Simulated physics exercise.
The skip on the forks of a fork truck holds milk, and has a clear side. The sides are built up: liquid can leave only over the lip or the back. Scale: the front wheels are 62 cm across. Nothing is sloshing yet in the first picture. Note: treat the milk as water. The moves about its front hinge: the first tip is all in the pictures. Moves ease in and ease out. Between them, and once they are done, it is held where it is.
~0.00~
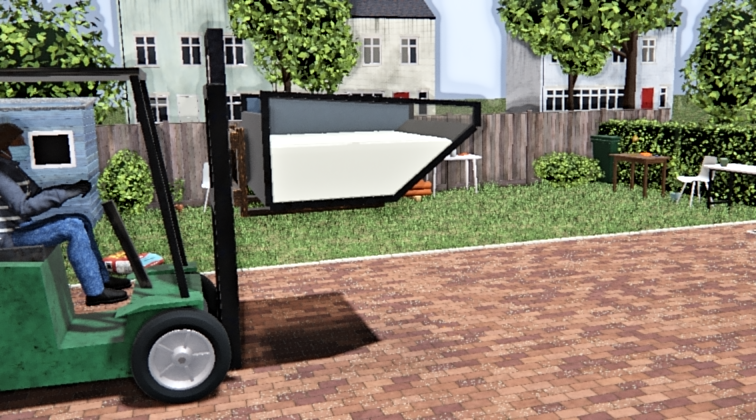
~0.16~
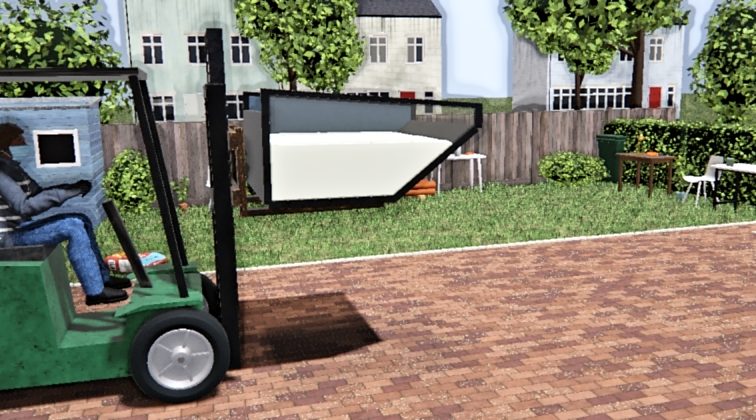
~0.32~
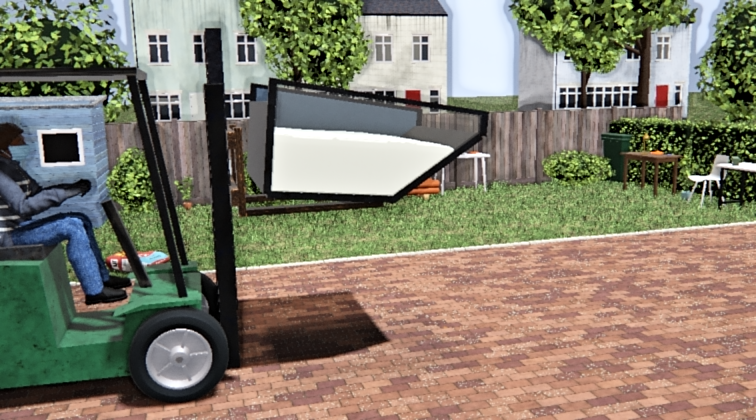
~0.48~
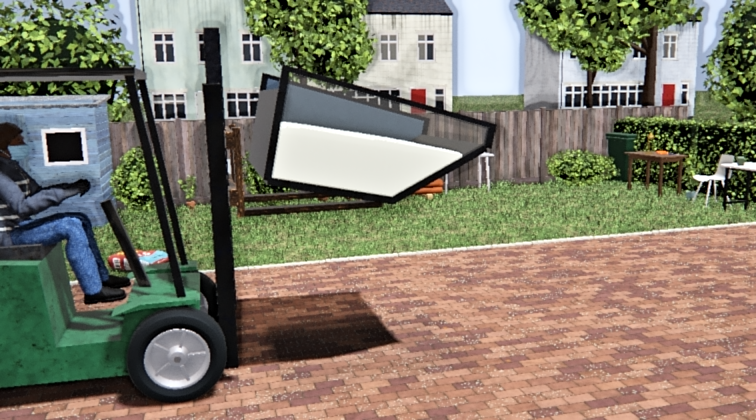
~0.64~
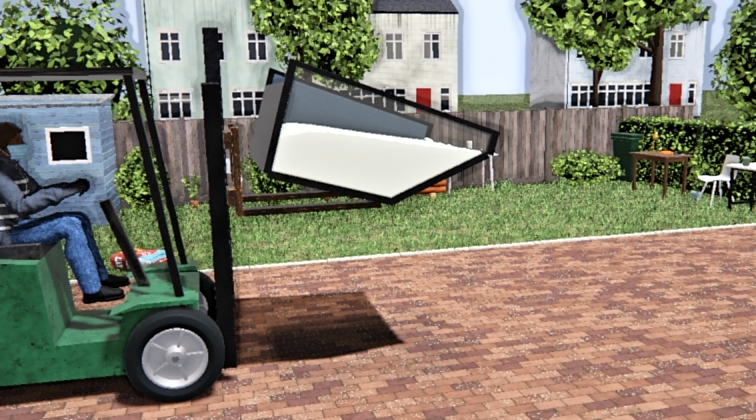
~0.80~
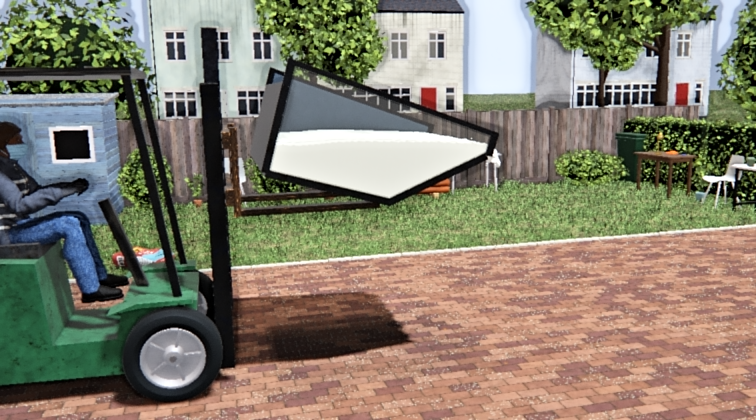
In the video, a person sits in a green forklift on brick paving as the clear-sided skip on its forks tilts forward to the right, and the white liquid inside shifts, a little starting to come over the lip.
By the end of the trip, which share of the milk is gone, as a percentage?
Close to 37 per cent of the milk is gone.
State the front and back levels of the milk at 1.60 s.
Level: ~ 30 cm in front; 6 cm behind.
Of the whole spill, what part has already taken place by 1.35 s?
About 60 percent at that moment.
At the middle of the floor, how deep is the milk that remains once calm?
Roughly 16 cm.
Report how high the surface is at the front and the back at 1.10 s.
Approx. 32 cm front, approx. 12 cm back.
By 1.10 s the skip is at 16° forwards, the surface stands 11 cm at the back and 32 cm at the front; 12 per cent is out, over the front.
By 1.35 s the skip is at 16° forwards, the surface stands 8 cm at the back and 31 cm at the front; 22 per cent is out, over the front.
By 1.60 s the skip is at 16° forwards, the surface stands 7 cm at the back and 31 cm at the front; 28 per cent is out, over the front.
By 3.68 s 37 per cent is out, over the front, 171 of 466 litres.
